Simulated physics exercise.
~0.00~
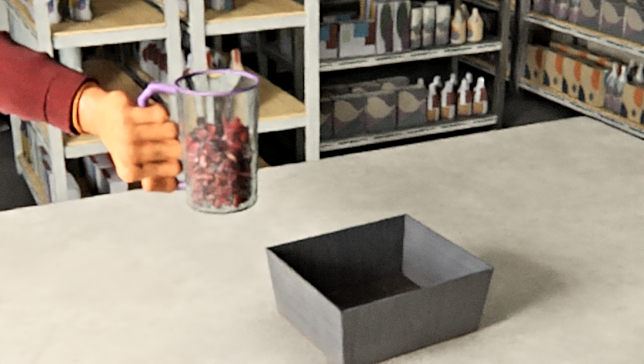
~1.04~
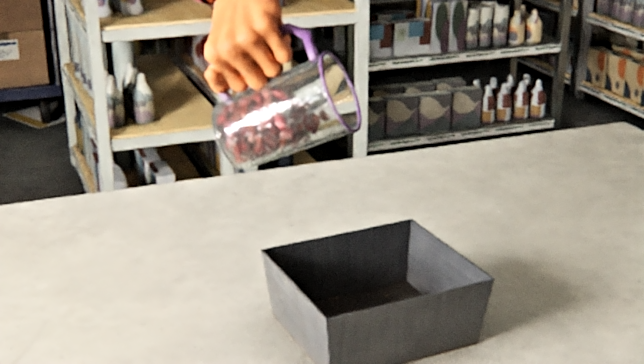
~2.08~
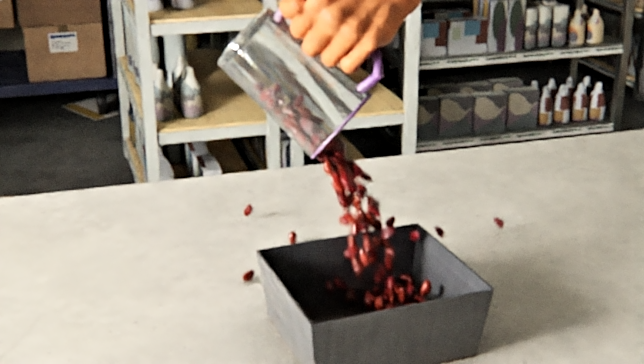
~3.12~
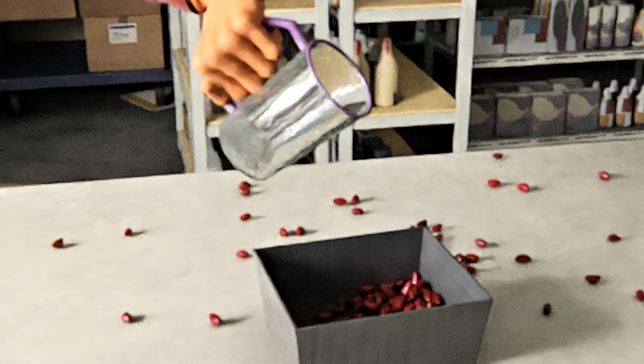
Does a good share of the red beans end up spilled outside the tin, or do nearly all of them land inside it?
A good share spills outside the tin and scatters around the table. The rest lies in the tin, and the cup is left empty.
